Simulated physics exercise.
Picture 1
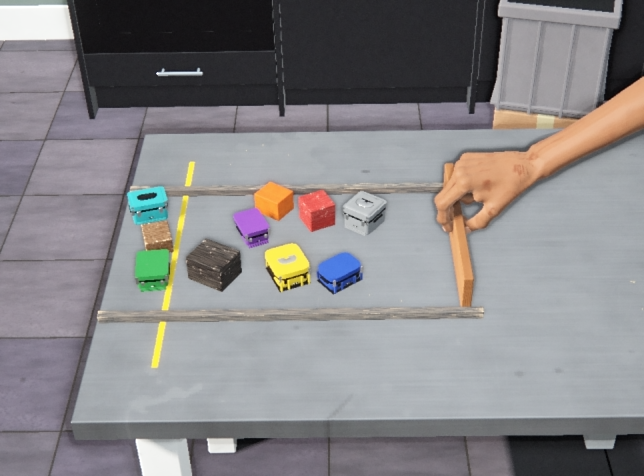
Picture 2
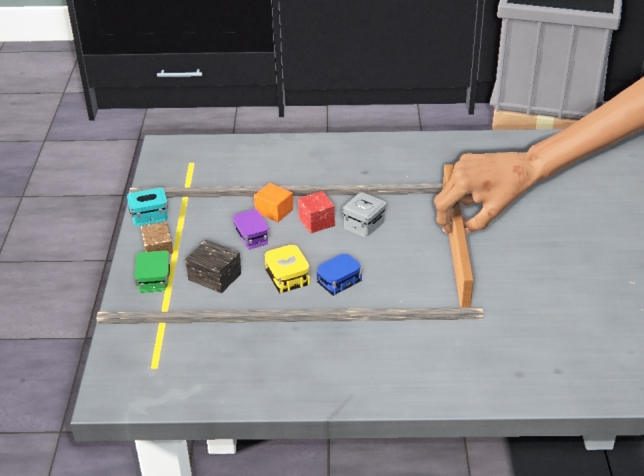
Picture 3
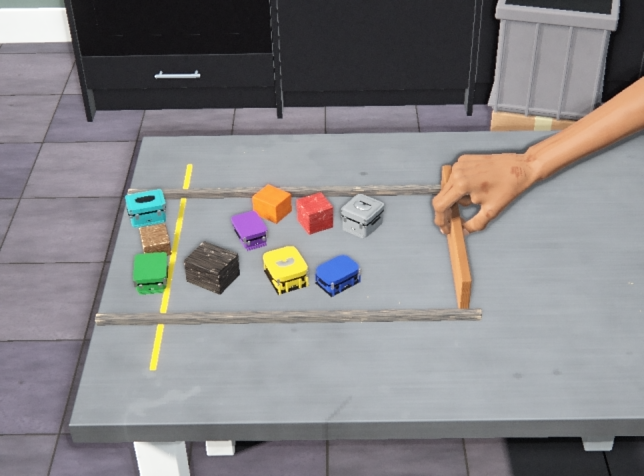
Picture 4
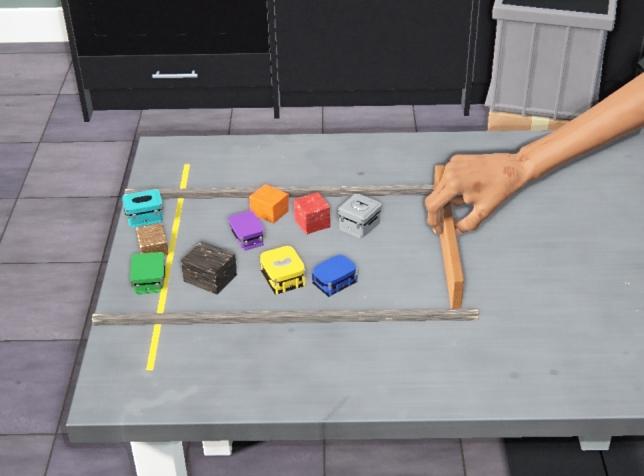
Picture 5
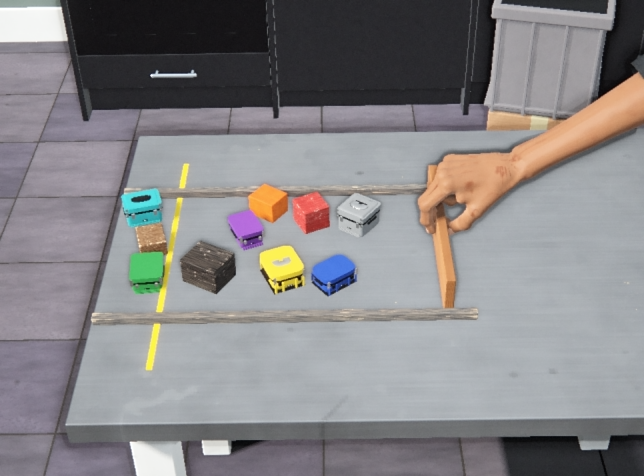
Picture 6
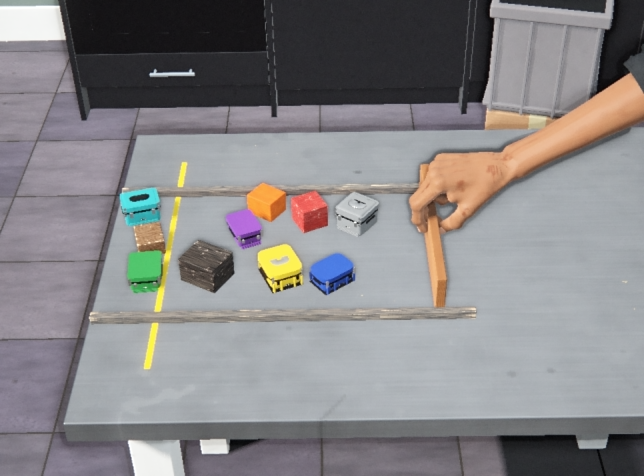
The clip shows a hand holding a wooden board upright on a grey table and moving it slightly left between two rails, toward small colourful cases and blocks that stay in place around a yellow tape line.
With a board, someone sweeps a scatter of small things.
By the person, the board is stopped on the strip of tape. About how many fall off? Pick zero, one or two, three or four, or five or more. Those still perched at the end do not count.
Three or four fall off.
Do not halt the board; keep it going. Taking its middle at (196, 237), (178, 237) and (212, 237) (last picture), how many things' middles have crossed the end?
The counts are 1, 4 and 1, in that order.
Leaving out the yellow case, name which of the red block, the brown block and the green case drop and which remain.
In that case the red block stays where it is, the brown block goes off the edge, the green case goes off the edge.
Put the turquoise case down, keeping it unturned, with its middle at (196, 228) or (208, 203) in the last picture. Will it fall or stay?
The turquoise case comes down; stays on.
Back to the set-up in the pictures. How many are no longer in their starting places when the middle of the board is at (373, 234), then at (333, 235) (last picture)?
Well, it's 1 at the first one and 5 at the second.
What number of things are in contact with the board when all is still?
The count comes out at 3.
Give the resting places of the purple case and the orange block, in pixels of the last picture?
Final positions - purple case around (119, 245), orange block around (163, 198).
A little later, none off yet; turquoise case at rest near (141, 208); brown block at rest near (150, 240); green case at rest near (146, 272).
Next, none off yet; turquoise case at rest near (141, 208); brown block at rest near (150, 240); green case shifted about its own width near (121, 270).
When it is over, the number that fall off is three or four; down, black block, green case, brown block and turquoise case.
